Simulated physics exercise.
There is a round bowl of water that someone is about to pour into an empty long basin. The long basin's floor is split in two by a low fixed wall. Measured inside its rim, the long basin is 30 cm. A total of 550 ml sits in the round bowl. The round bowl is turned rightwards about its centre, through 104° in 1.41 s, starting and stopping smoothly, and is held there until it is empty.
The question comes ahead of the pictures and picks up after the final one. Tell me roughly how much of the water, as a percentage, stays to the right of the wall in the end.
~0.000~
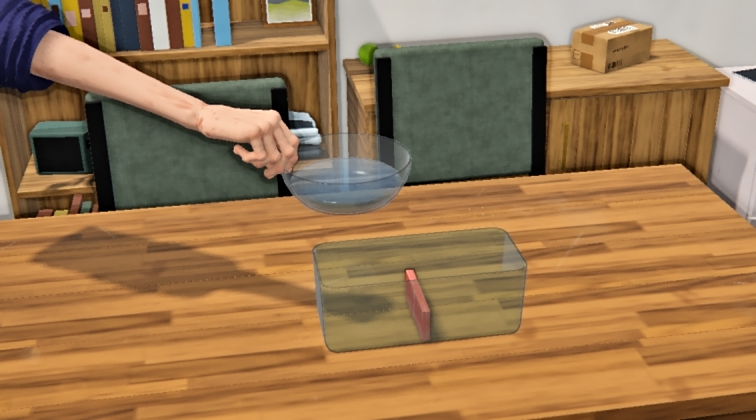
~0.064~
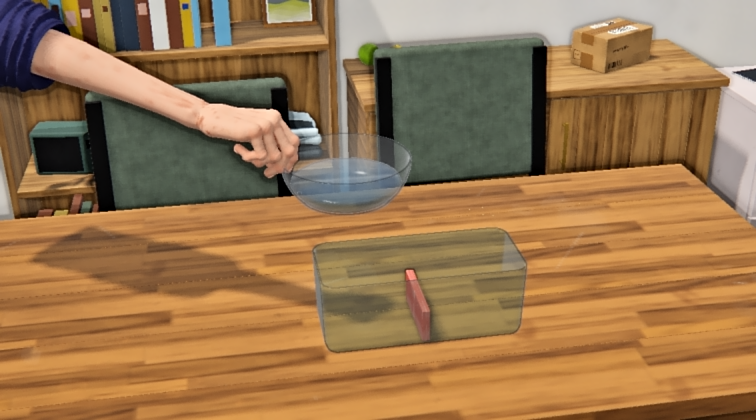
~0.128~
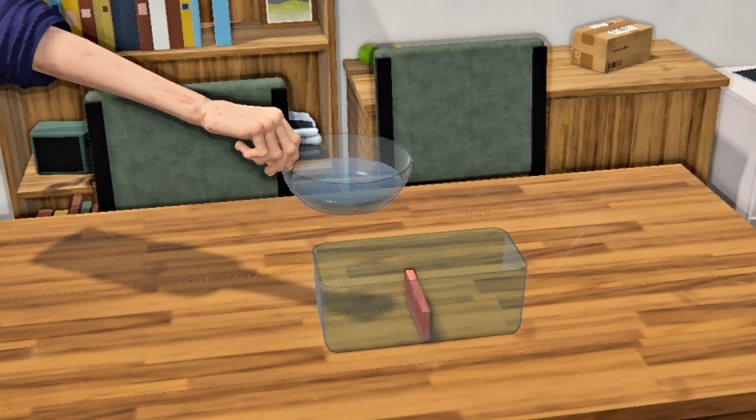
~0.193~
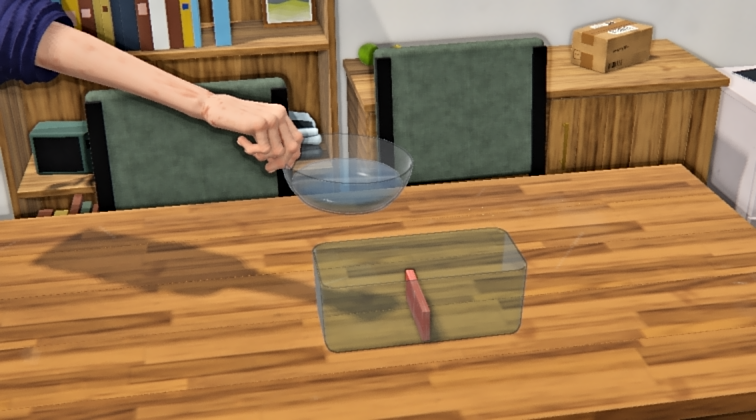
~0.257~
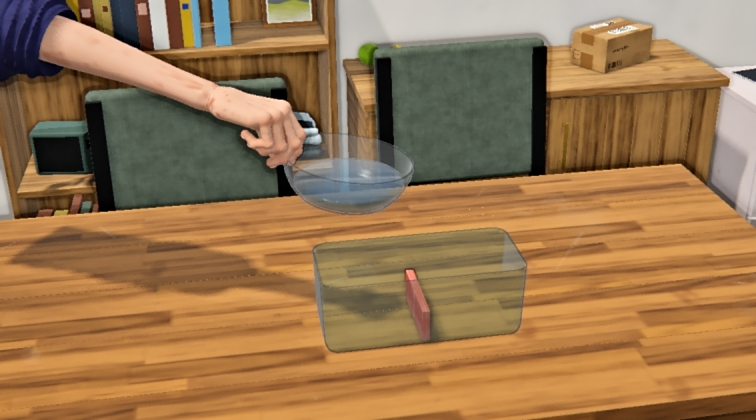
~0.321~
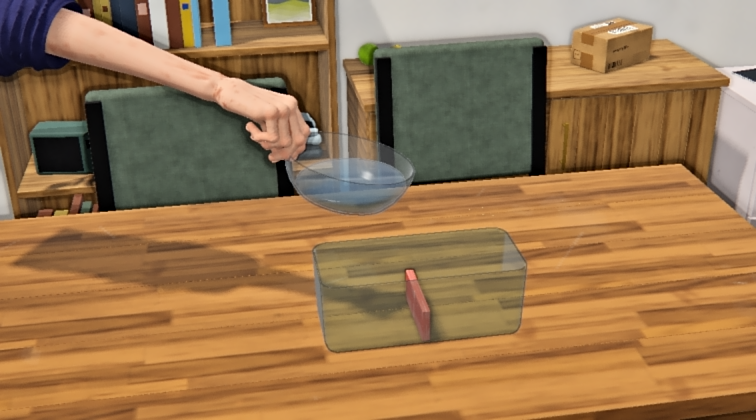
Around 76 per cent stays on the right.
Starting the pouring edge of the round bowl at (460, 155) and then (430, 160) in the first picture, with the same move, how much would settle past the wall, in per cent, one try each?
100 and 90 %.
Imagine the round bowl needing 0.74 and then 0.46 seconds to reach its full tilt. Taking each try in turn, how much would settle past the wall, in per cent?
65 per cent first, 55 per cent second.
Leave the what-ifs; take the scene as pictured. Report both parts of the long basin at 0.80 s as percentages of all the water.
I'd say some 1 in a hundred on the left and 20 on the right.
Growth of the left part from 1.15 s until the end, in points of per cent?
It comes to about 6 per cent.
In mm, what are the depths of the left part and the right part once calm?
About 8 mm left, about 22 mm right.
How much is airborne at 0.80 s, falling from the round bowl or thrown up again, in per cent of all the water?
Some 30 % is the figure.
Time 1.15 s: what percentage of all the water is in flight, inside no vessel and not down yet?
I'd say some 5 per cent is in the air.
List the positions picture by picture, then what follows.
In the first picture, it leans 0°; its right rim is at (409, 154); the water meets the walls at (289, 181) and (401, 172); the long basin's rim runs from (317, 267) to (516, 248); the wall's top is at (418, 291).
In the second picture, it leans 1°; its right rim is at (409, 154); the water meets the walls at (289, 181) and (401, 173).
In the third picture, it leans 2°; its right rim is at (410, 156); the water meets the walls at (290, 181) and (400, 174).
In the fourth picture, it leans 5°; its right rim is at (411, 158); the water meets the walls at (290, 180) and (402, 175).
In the fifth picture, it leans 8°; its right rim is at (412, 162); the water meets the walls at (293, 180) and (403, 175).
In the sixth picture, it leans 13°; its right rim is at (412, 167); the water meets the walls at (295, 180) and (405, 175).
After 0.80 s the tilt is 63° and 50 per cent is still to pour, 1 is left of the wall and 19 right of it.
After 1.15 s the tilt is 95° and 1 per cent is still to pour, 17 is left of the wall and 76 right of it.
After 1.51 s the tilt is 104° and 0 per cent is still to pour, 23 is left of the wall and 76 right of it.
After 1.91 s the tilt is 104° and 0 per cent is still to pour, 23 is left of the wall and 76 right of it.
In the end 23 per cent lies left of the wall, 76 right of it and 1 outside.
